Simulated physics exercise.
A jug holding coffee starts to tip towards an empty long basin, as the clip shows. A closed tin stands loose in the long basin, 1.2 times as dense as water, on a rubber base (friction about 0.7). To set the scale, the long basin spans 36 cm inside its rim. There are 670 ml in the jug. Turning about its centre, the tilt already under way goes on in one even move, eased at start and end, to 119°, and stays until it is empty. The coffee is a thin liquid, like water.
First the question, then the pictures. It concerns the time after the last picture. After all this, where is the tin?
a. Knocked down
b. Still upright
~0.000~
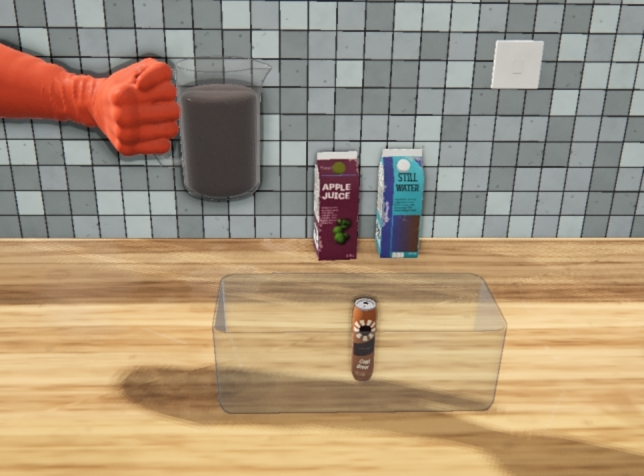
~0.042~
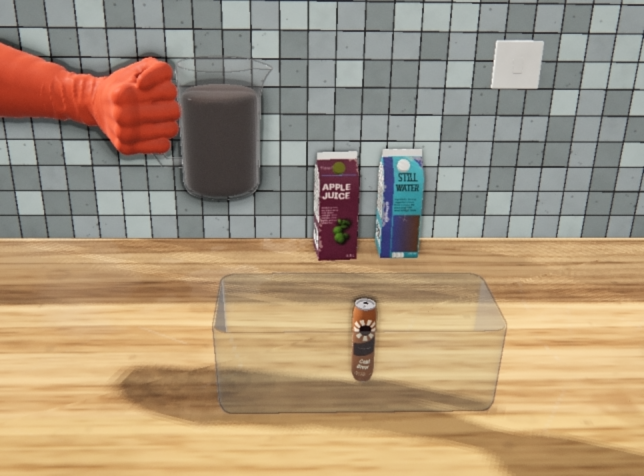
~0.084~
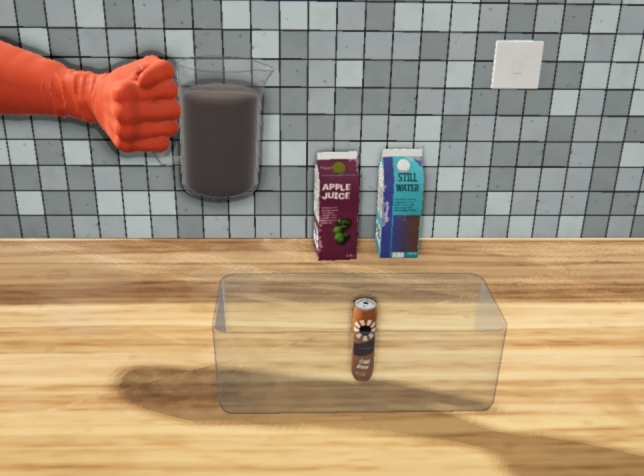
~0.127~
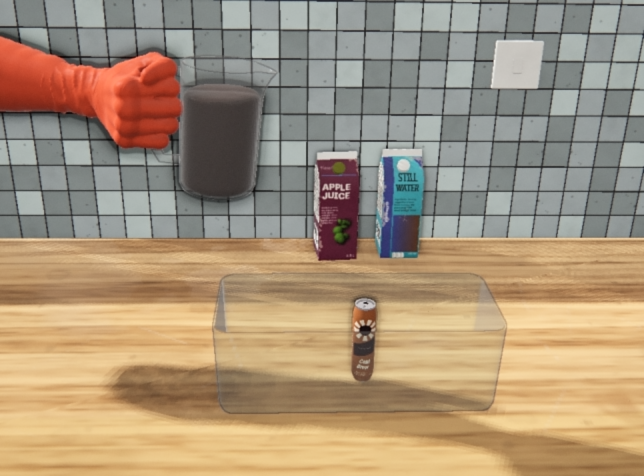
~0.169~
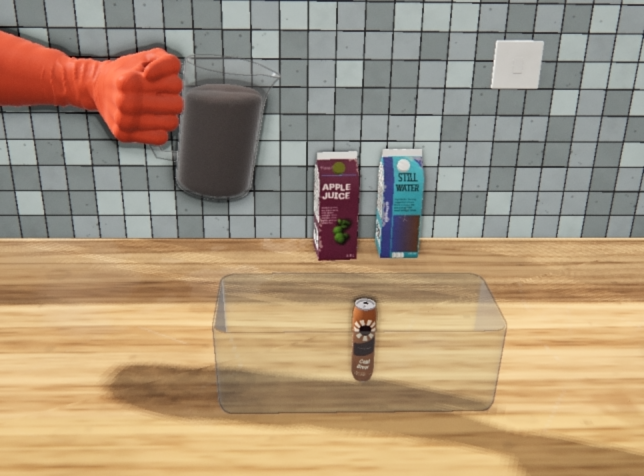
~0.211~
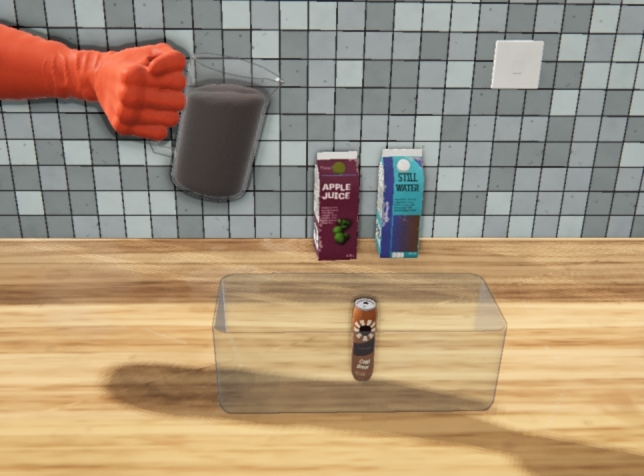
Option a: Knocked down.
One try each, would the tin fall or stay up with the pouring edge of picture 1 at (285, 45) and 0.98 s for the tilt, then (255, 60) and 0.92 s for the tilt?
In the first try it comes down; in the second it comes down.
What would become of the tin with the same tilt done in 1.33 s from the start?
The tin tips over.
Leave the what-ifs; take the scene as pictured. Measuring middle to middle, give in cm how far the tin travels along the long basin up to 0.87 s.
Some 0 cm.
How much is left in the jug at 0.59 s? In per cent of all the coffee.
I'd put it near 86 percent.
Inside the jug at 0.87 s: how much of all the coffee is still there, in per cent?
Near 26 in a hundred.
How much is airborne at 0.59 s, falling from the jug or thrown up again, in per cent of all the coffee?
I'd say close to 14 per cent.
After 0.59 s the tilt is 79° and 86 per cent is still to pour; the tin stands where it began.
After 0.87 s the tilt is 116° and 25 per cent is still to pour; the tin stands where it began.
After 1.15 s the tilt is 119° and 0 per cent is still to pour; the tin lies on its side.
After 1.47 s the tilt is 119° and 0 per cent is still to pour; the tin lies on its side.
In the end the tin lies on its side.
